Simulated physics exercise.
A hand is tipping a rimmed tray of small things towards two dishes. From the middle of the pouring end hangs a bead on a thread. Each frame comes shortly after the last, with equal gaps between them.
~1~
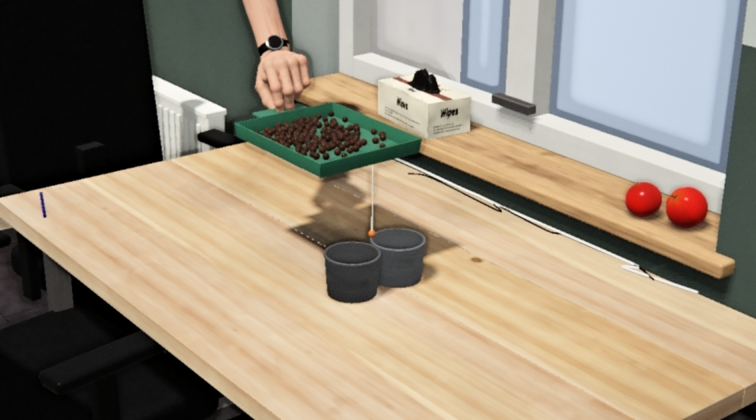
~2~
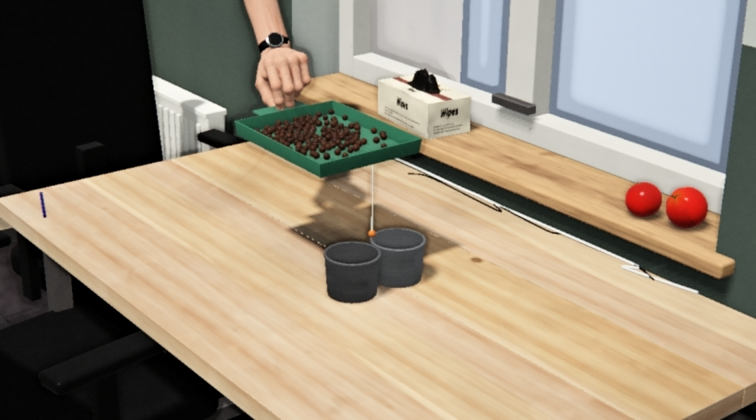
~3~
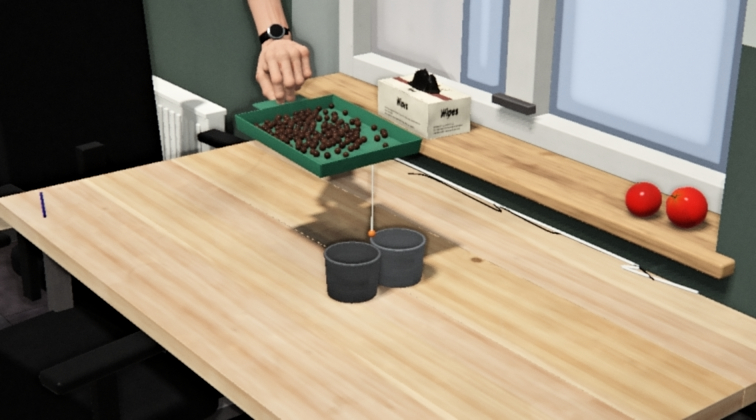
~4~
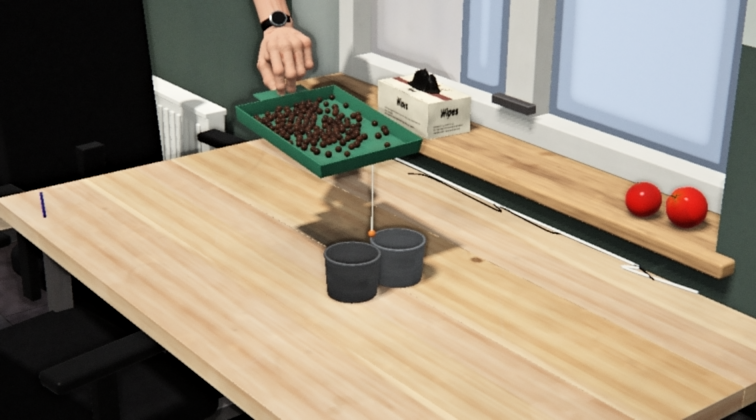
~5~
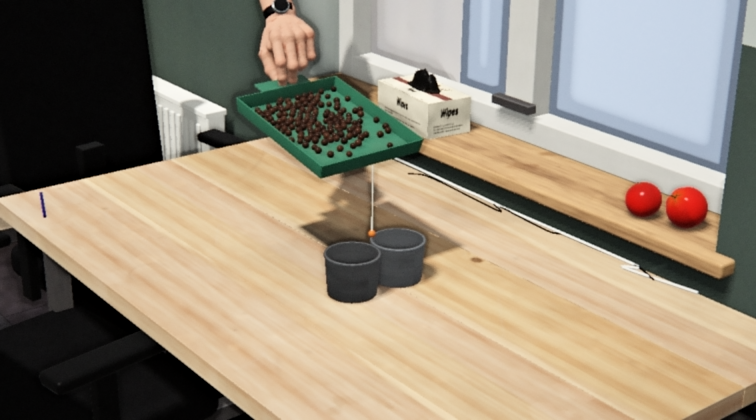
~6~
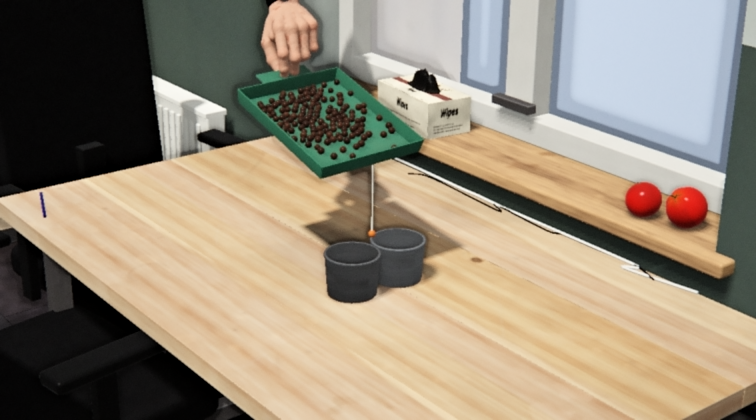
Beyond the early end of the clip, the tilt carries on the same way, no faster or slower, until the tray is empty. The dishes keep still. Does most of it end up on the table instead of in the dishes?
Yes, most of it lands on the table.
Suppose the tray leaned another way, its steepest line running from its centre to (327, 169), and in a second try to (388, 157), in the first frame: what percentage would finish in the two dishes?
Respectively close to 20 and 20 in a hundred.
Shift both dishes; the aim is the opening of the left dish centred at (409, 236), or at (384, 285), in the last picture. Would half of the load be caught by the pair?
The first place gets a lesser share, the second a lesser share.
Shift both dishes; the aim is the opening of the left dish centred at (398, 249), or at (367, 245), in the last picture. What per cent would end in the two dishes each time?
In turn 20 and 0 in a hundred.
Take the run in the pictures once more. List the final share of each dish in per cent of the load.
Per hundred pieces, the left dish ends with about 0 and the right dish with about 0.
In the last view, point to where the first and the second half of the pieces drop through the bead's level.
At (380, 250) for the first part, then at (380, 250) for the others.
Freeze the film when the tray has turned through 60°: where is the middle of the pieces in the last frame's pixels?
About (360, 146).
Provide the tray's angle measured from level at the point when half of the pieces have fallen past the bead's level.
Roughly 100 degrees.
Soon, tray tipped steeply; nearly all on the tray; a stray few in the air.
A while on, tray tipped right over; about a quarter on the tray; a stray few in the left dish; a stray few in the right dish; about a third outside both; about a third in the air.
Towards the end, tray tipped past a quarter turn; a stray few in the left dish; nearly all outside both.
Finally, tray tipped past a quarter turn; a stray few in the left dish; none in the right dish; nearly all outside both.
